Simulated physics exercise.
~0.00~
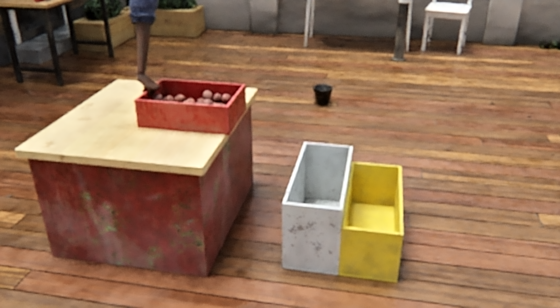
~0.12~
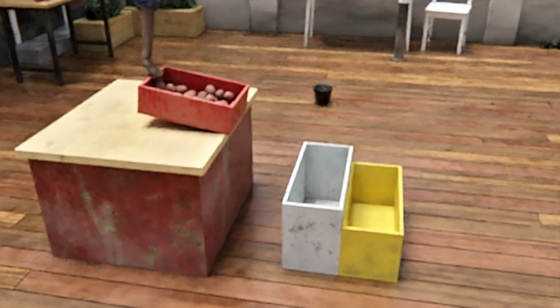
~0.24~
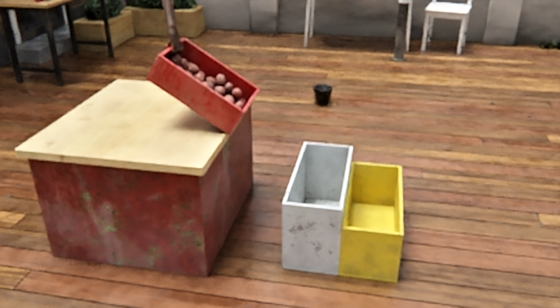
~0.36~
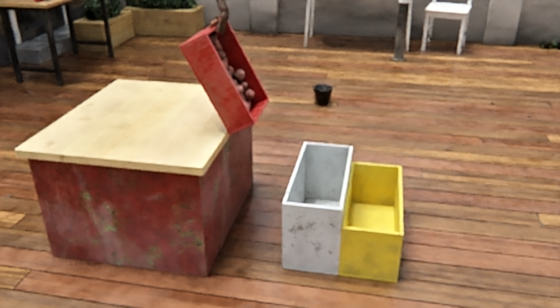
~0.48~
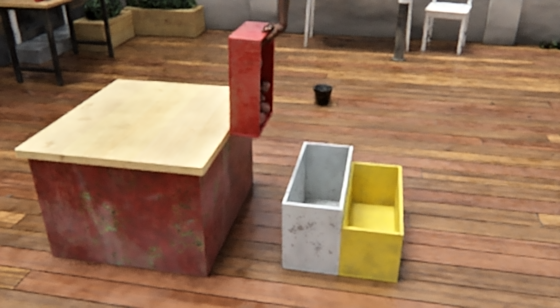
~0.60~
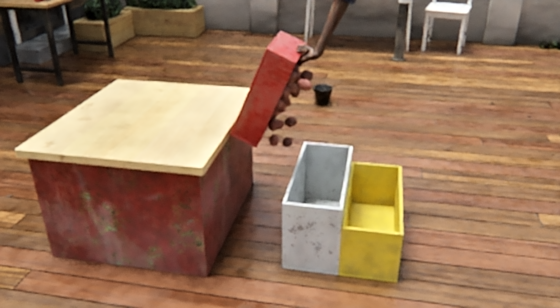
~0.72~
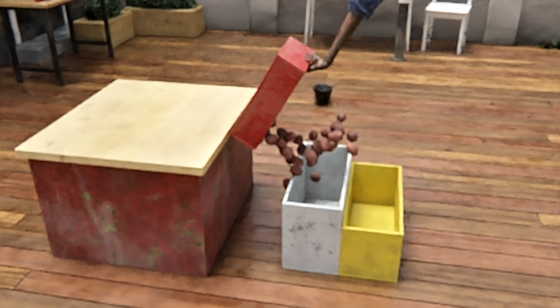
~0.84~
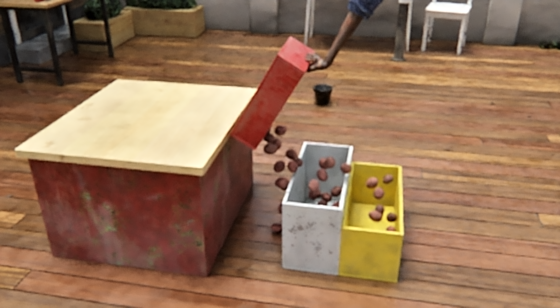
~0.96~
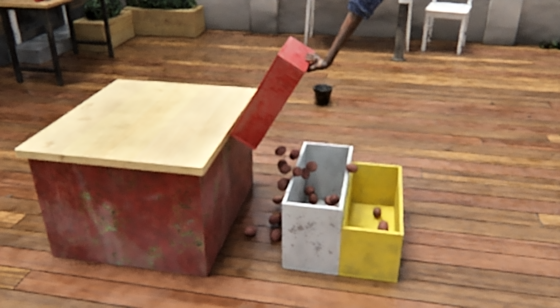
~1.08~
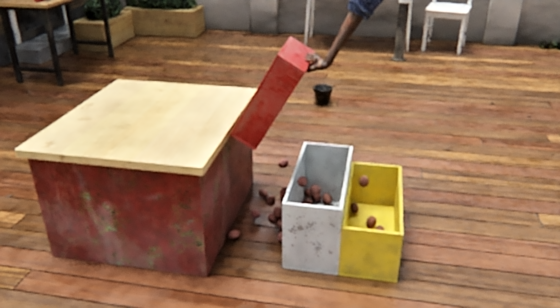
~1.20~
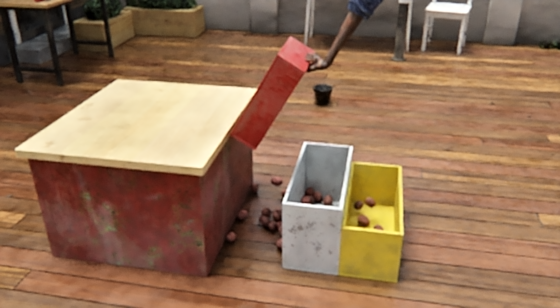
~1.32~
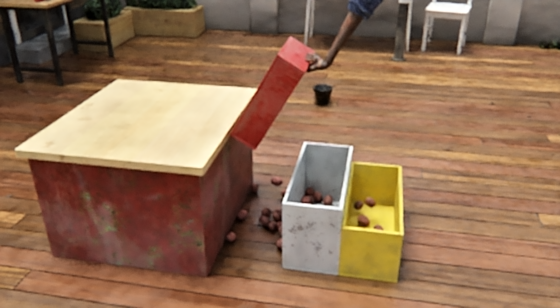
A red box tips off a bench, spilling potatoes into white and yellow containers and onto the floor.
